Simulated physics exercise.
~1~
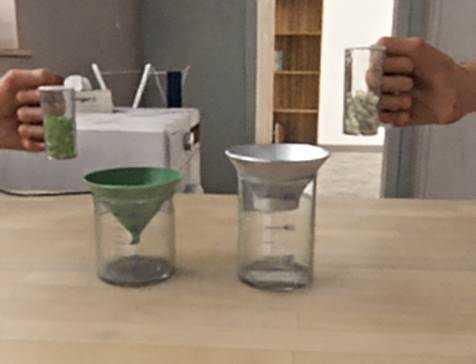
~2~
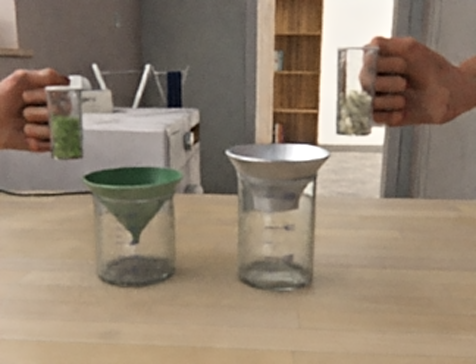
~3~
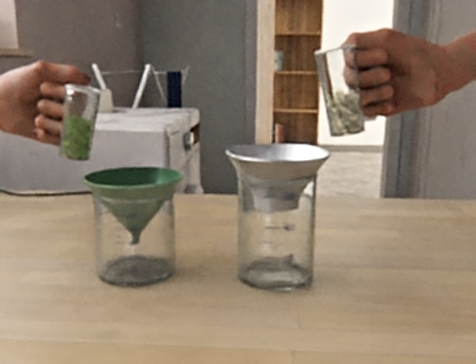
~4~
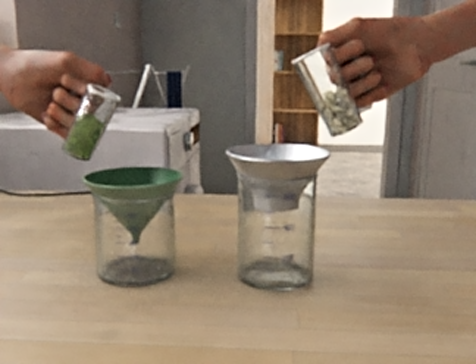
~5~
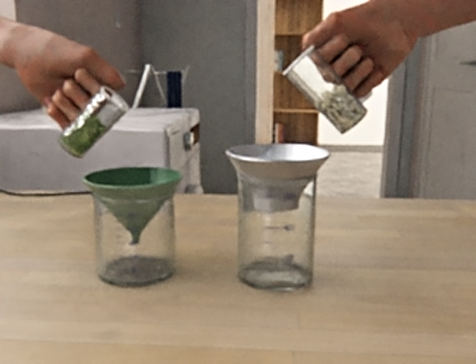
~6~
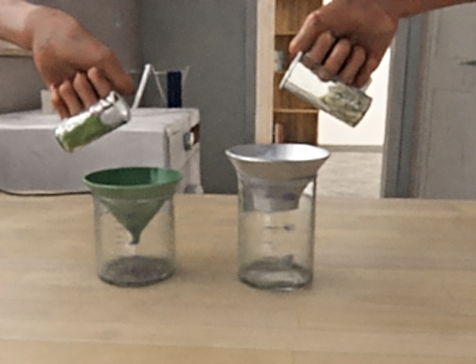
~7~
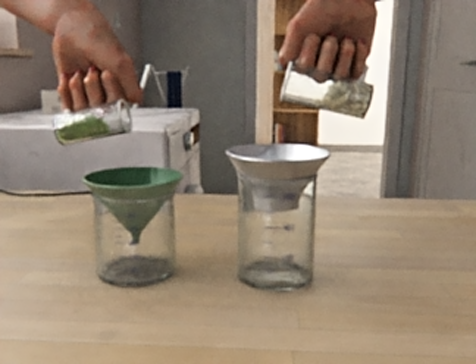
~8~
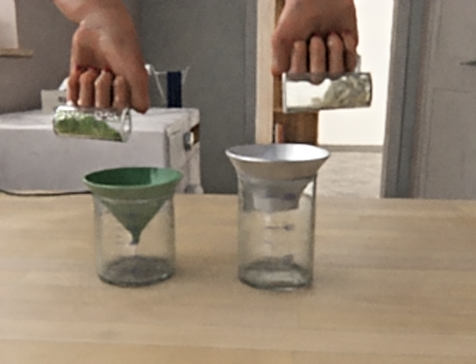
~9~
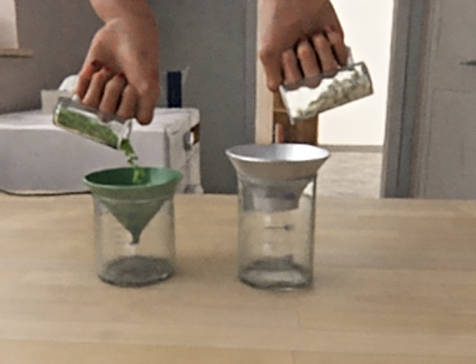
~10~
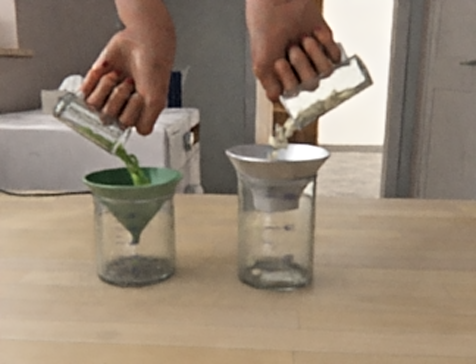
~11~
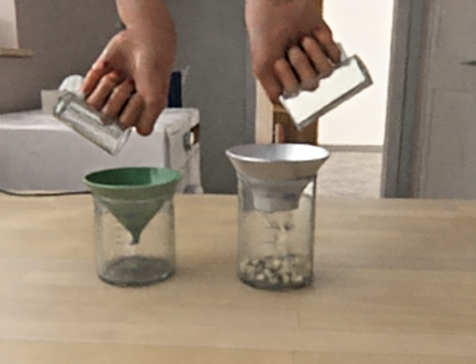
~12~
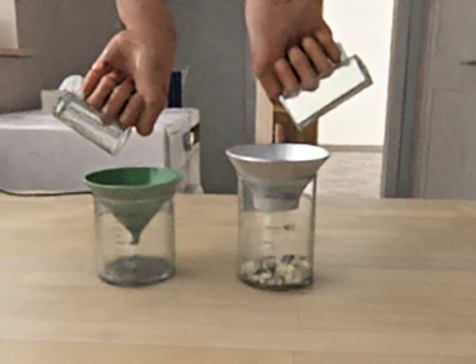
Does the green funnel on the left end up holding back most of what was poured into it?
Yes, the green funnel got blocked and nearly all the green bits stayed in it, leaving hardly anything in the jar below.
